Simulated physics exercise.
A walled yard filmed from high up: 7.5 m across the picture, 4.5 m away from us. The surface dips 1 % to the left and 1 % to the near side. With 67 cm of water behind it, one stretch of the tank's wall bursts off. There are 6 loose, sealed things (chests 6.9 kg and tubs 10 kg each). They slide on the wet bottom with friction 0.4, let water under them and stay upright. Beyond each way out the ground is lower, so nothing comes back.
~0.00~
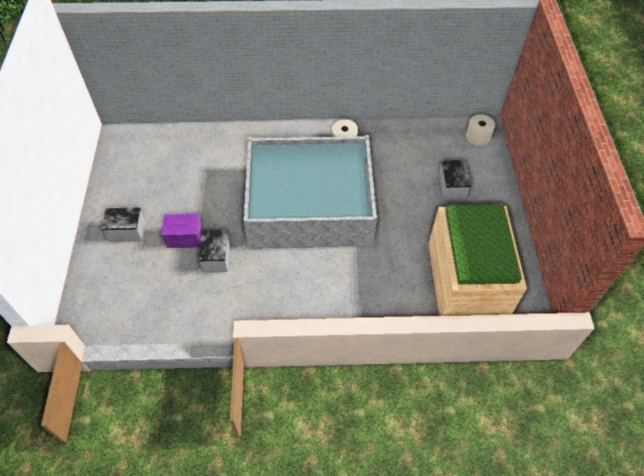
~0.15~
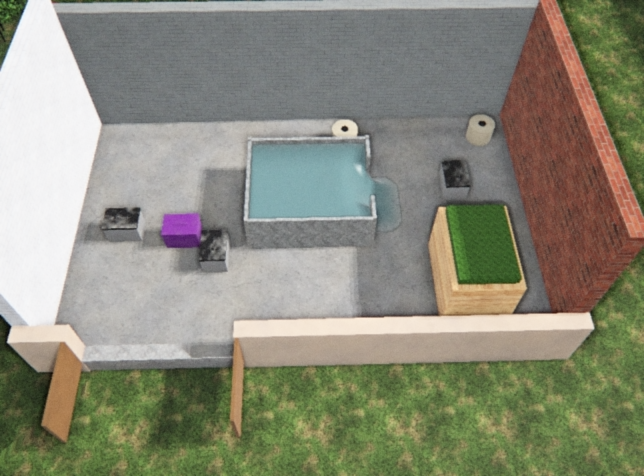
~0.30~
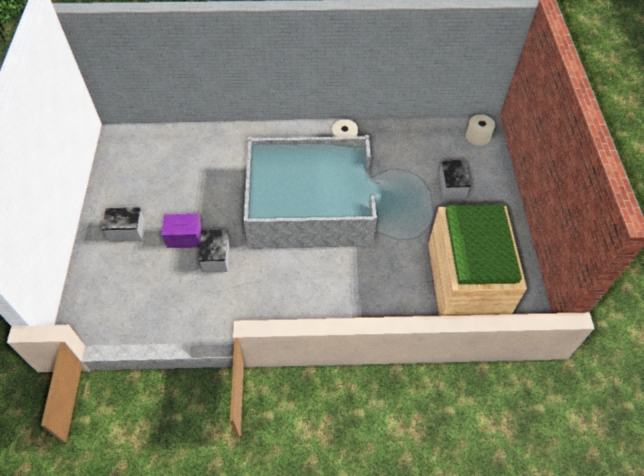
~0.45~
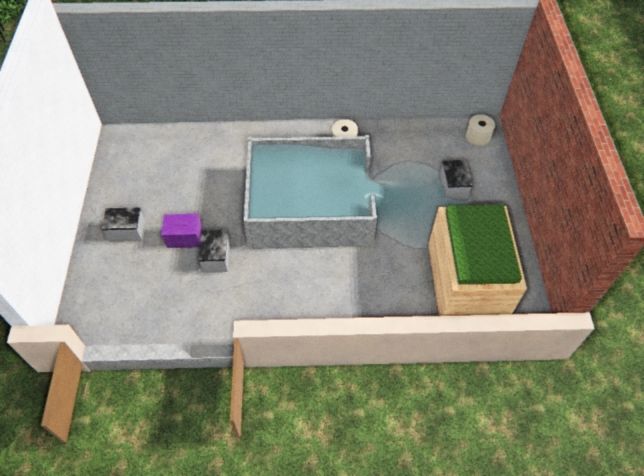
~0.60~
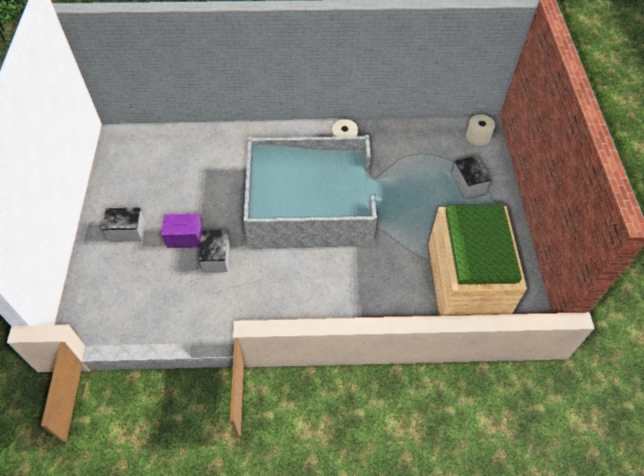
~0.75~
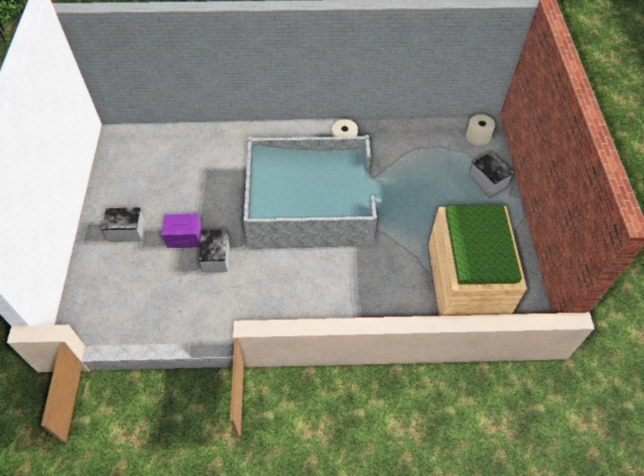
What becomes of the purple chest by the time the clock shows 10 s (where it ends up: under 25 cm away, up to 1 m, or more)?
Purple chest stays put.
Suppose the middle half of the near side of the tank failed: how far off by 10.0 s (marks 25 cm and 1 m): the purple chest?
Then the purple chest moves a short way.
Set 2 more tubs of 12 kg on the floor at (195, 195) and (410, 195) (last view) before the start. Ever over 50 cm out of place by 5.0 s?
In turn: Less, past it.
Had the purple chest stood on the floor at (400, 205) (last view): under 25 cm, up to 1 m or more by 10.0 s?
It gets carried off.
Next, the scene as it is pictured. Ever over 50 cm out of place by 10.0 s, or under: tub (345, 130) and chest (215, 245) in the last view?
In turn: More, less.
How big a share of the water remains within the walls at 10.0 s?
Some 96 per cent remains.
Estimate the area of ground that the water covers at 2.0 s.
About 12.0 m2.
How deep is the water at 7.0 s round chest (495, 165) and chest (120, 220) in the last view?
Roughly 7 and 1 cm.
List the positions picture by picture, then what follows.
The first frame shows the purple chest at (180, 224), on the bottom; water covers 3.2 m2; 0 of 6 have shifted.
The second frame shows the purple chest at (180, 224) rests on the ground; water covers 3.7 m2; 0 of 6 have shifted.
The third frame shows the purple chest at (180, 224), on the bottom; 4.4 m2 under water; 0 of 6 have shifted.
The fourth frame shows the purple chest at (180, 224), on the bottom; water covers 5.3 m2; 0 of 6 have shifted.
The fifth frame shows the purple chest at (180, 224), on the bottom; water covers 6.2 m2; 1 of 6 have shifted.
The sixth frame shows the purple chest at (180, 224) rests on the ground; water covers 7.2 m2; 1 of 6 have shifted.
After 2.0 s the purple chest is near (180, 224), 0.0 m from its start, aground; 0 of 6 are out; 2 afloat.
After 4.5 s the purple chest is near (180, 224), 0.0 m from its start, aground; 0 of 6 are out; 2 afloat.
After 7.0 s the purple chest is near (180, 224), 0.0 m from its start, aground; 0 of 6 are out; 1 afloat.
After 10.0 s the purple chest is near (180, 224), 0.0 m from its start, aground; 0 of 6 are out; 2 afloat.
